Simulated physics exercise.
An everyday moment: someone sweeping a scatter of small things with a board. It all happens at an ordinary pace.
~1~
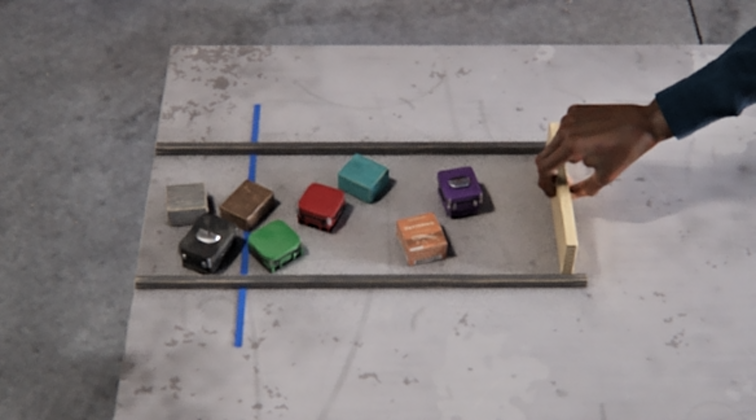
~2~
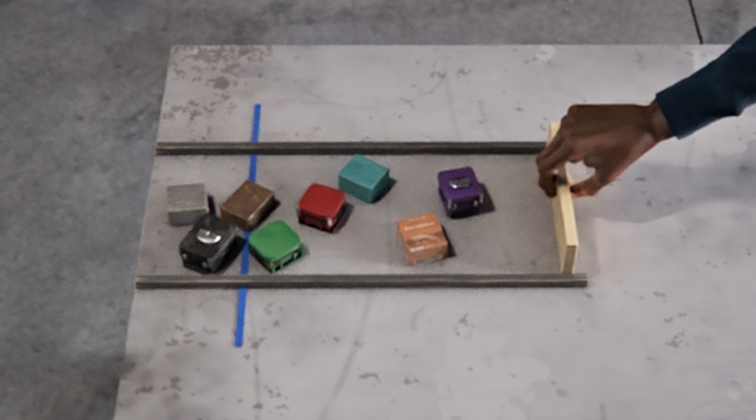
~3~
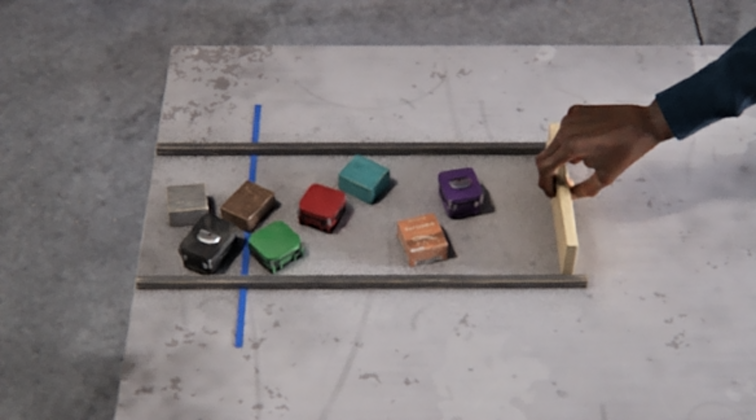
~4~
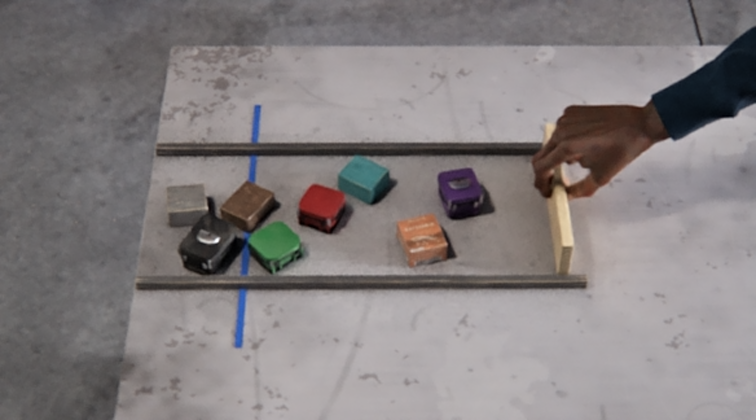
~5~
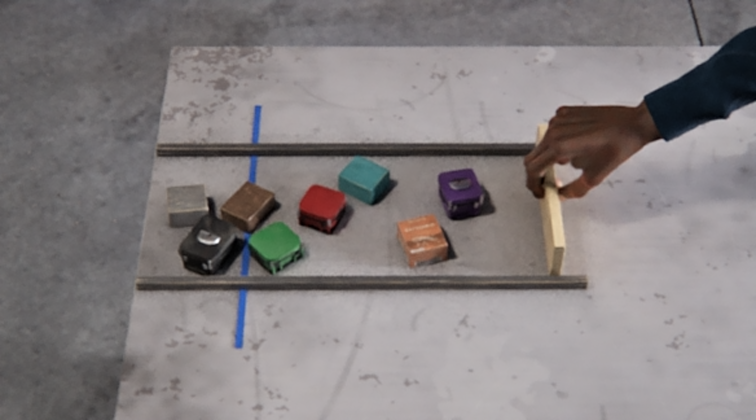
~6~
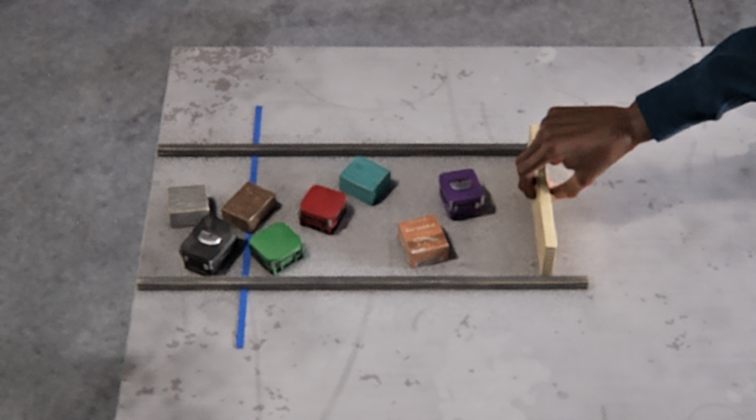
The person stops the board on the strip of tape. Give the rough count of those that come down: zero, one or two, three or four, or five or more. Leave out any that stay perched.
As it turns out, the number that fall off is one or two.
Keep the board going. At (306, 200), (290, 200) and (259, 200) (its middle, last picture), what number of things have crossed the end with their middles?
It would be 0, 0 and 1.
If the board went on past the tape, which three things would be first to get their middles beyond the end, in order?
They are the grey block, then the black case, then the brown block.
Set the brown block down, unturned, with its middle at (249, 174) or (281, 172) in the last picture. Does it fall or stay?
The brown block survives; does not fall.
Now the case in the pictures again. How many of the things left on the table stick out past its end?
2 of them.
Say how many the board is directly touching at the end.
3 of them.
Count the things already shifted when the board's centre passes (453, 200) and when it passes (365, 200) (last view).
At the one place 1, at the other 4.
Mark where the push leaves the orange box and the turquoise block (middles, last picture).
The orange box at (228, 238), the turquoise block at (236, 163).
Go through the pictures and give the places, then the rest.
The first picture shows grey block (187, 204); black case (209, 245); brown block (247, 205); board (560, 198); tape (249, 215).
The second picture shows black case (209, 245); turquoise block (364, 179).
The third picture shows brown block (248, 206); red case (322, 209).
The fourth picture shows grey block (188, 205); purple case (459, 194).
The fifth picture shows black case (209, 246); orange box (422, 241).
The sixth picture shows grey block (189, 206); black case (210, 246); brown block (249, 207); board (540, 199); tape (250, 217).
A little later, none off yet; grey block at rest near (189, 206); black case at rest near (210, 246); brown block at rest near (249, 207).
Next, none off yet; grey block shifted about its own width near (163, 203); black case shifted about its own width near (176, 244); brown block shifted about its own width near (199, 209).
When it is over, the number that fall off is one or two; down, grey block.
